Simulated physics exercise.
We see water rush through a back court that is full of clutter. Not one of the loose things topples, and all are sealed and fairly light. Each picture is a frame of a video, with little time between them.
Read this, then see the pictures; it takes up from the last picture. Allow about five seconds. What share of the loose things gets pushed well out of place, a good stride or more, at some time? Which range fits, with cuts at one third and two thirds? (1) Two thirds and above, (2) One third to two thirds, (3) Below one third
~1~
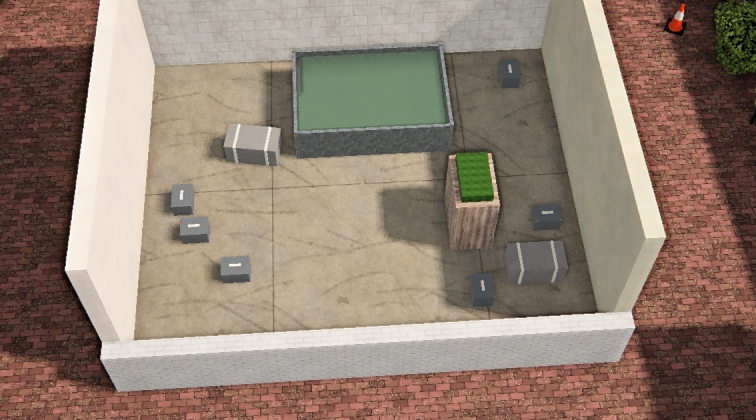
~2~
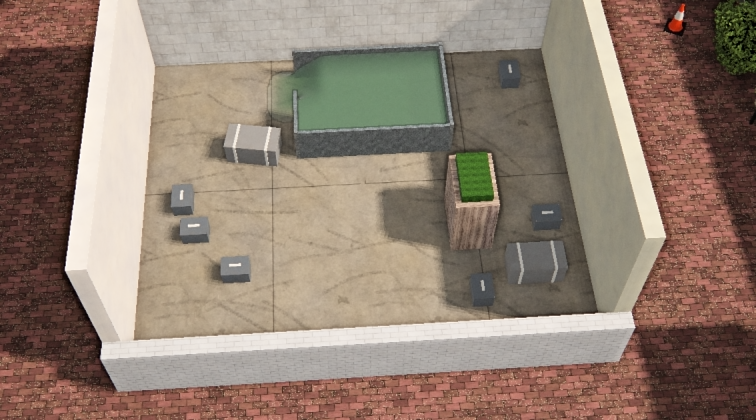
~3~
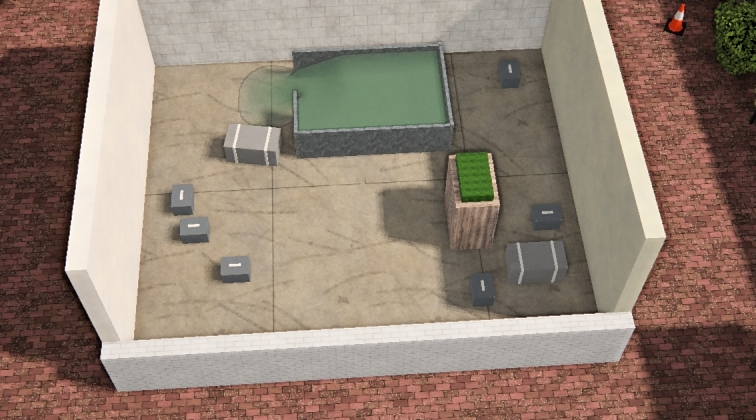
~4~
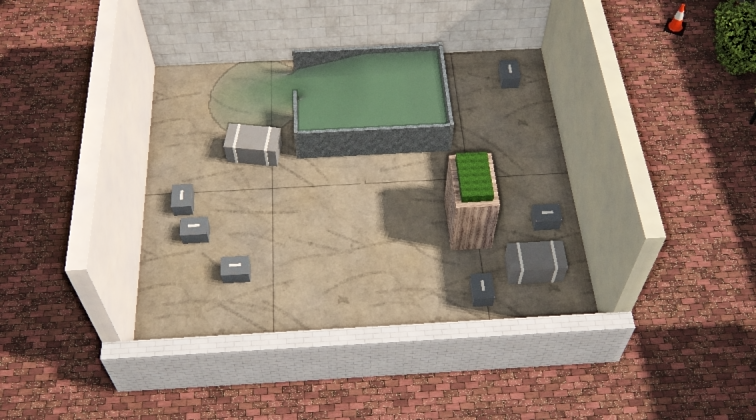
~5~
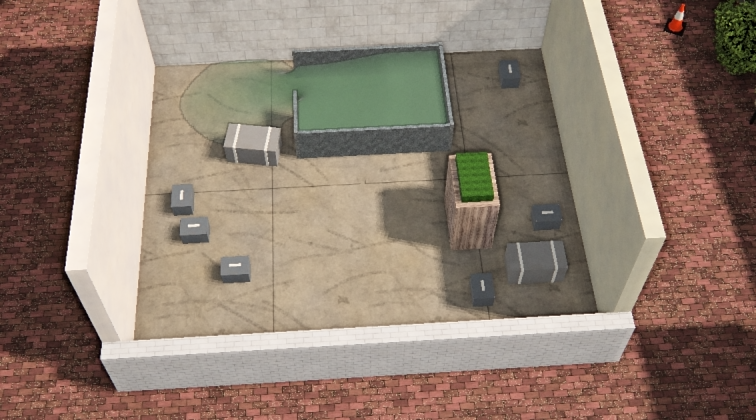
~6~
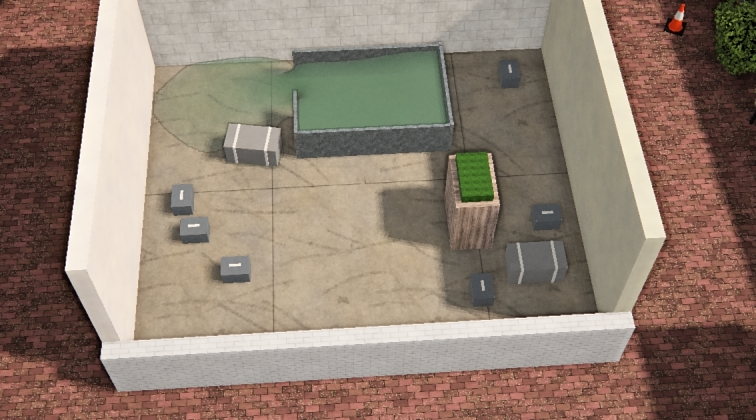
(2) One third to two thirds.
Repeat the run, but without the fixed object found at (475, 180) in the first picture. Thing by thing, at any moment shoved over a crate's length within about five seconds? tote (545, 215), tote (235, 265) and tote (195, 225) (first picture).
Each in the order asked: Moved little if at all; got moved a good way; got moved a good way.
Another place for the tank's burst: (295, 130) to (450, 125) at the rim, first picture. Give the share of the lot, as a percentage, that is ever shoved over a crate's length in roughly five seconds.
80 per cent or thereabouts.
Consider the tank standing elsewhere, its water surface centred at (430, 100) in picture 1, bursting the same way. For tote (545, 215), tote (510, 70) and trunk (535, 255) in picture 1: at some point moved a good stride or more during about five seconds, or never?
Item one not displaced far, item two not displaced far, item three not displaced far.
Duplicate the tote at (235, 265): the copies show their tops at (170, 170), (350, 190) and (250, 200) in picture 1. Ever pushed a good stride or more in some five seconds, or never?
In order: Shoved clear, hardly budges, then shoved clear.
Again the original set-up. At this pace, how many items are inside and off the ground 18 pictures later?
By my reckoning the number comes out at 0.
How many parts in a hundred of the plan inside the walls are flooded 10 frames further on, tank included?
I reckon around 25 per cent.
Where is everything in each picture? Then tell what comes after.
The first frame shows a tote at (235, 265), on the bottom; a trunk at (537, 255), on the bottom; 0 of 8 have shifted.
The second frame shows a tote at (235, 265), on the bottom; a trunk at (537, 255), on the bottom; 0 of 8 have shifted.
The third frame shows a tote at (235, 265), on the bottom; a trunk at (537, 255) rests on the ground; 0 of 8 have shifted.
The fourth frame shows a tote at (235, 265), on the bottom; a trunk at (537, 255), on the bottom; 0 of 8 have shifted.
The fifth frame shows a tote at (235, 265) rests on the ground; a trunk at (537, 255) rests on the ground; 0 of 8 have shifted.
The sixth frame shows a tote at (235, 265) rests on the ground; a trunk at (537, 255), on the bottom; 0 of 8 have shifted.
A moment on, 0 of 8 are well off their spots; 0 afloat.
Next, 0 of 8 are well off their spots; 0 afloat.
Later, 2 of 8 are well off their spots; 0 afloat.
In the end, 3 of 8 are well off their spots, and 3 have been at some point; 1 afloat.
